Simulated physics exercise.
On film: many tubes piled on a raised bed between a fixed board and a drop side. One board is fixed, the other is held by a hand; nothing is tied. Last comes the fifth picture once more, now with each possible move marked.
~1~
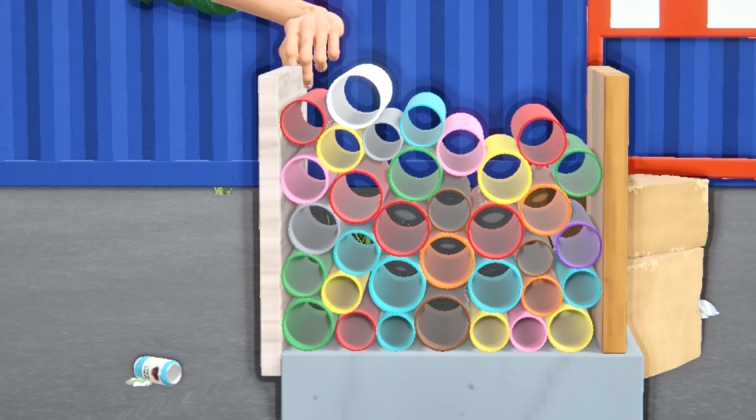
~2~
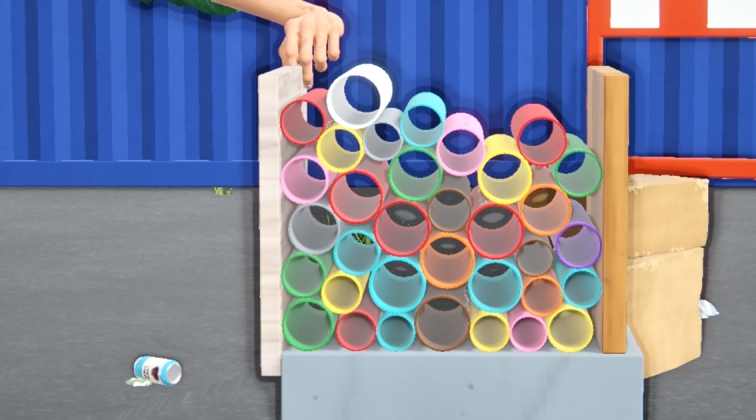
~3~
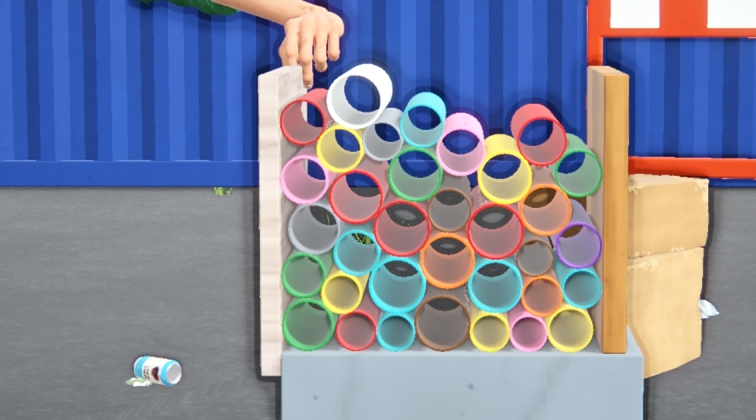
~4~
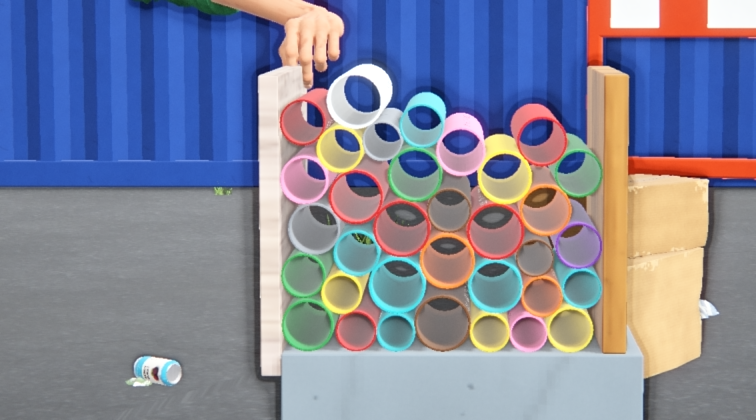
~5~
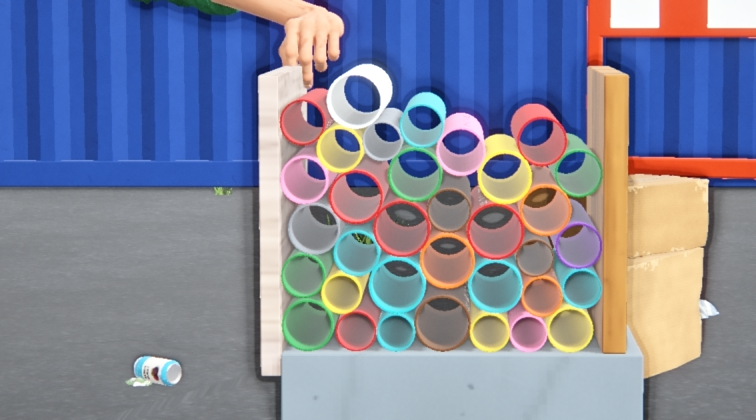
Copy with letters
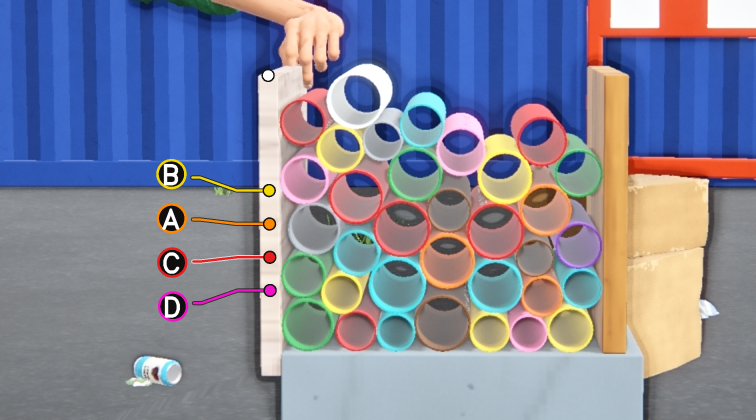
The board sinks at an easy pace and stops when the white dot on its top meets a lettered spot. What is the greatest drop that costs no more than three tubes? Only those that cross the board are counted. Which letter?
Down to B.
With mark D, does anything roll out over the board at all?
At D: Yes.
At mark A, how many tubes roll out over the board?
The count is four.
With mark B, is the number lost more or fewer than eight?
It loses fewer than eight.
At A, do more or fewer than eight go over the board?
At A, fewer than eight.
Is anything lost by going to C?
At C: Yes.
On the marked copy, A at (269, 224); B at (269, 191); C at (270, 258); D at (270, 290); the white dot at (268, 76).
Taking B. A third of the way, top of the board (280, 132).
Two thirds of the way, top of the board (280, 190).
When it is over, top of the board (280, 190), one out over the board.
As for the rest, A four out over the board; C more than three out over the board; D more than three out over the board.
